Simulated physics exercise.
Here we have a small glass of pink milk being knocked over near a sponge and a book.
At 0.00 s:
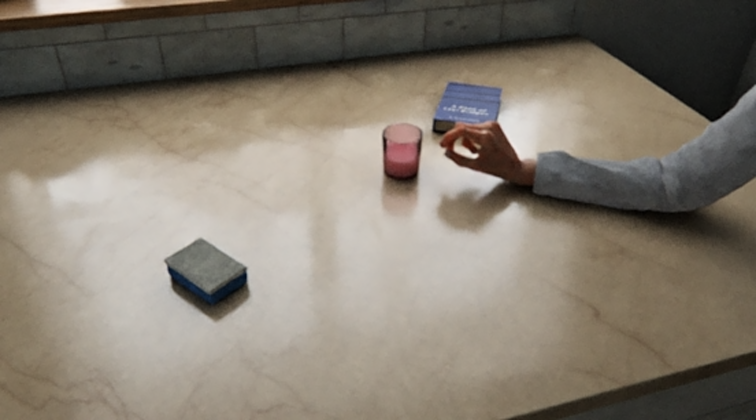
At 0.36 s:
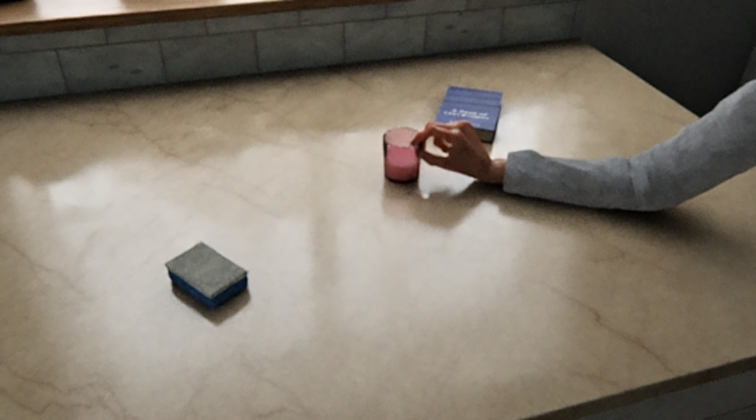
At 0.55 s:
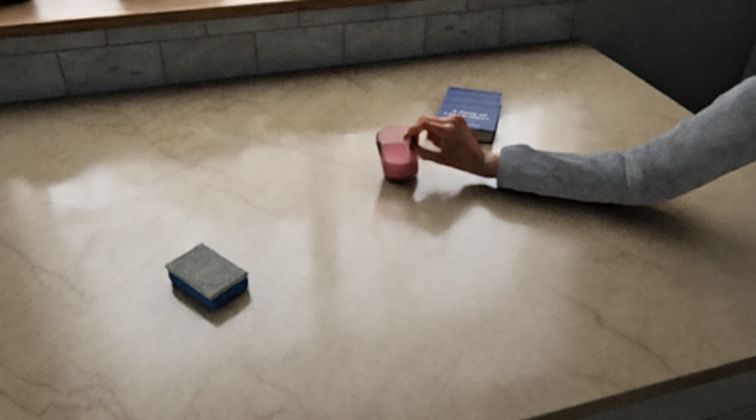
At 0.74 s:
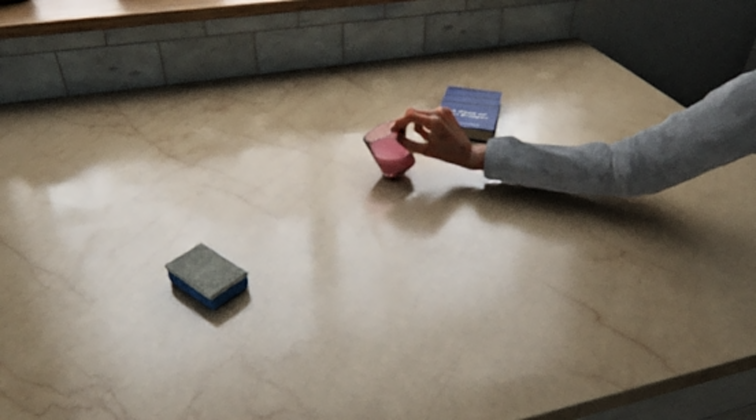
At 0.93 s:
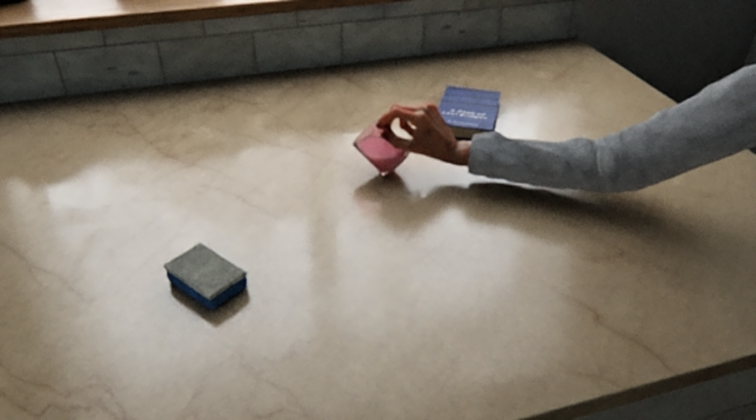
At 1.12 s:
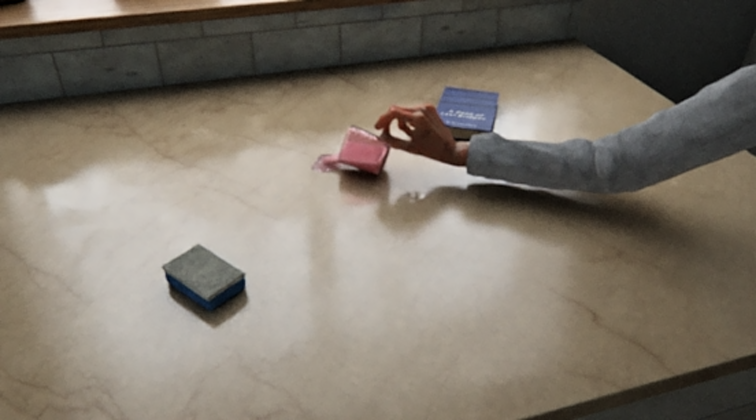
A hand pushes a small glass of pink milk over leftward, and some milk spills out.
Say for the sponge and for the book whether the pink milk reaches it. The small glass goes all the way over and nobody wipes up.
Result: The sponge is not reached; the book is not reached.
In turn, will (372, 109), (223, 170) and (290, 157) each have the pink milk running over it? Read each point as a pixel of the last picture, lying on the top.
First spot missed, second spot touched, last spot touched.
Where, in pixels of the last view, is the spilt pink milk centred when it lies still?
About (234, 147).
Around 1.6 s, the puddle covers about as much as a plate; the sponge is still dry; the book is still dry.
Around 3.6 s, the puddle covers about as much as a plate; the sponge is still dry; the book is still dry.
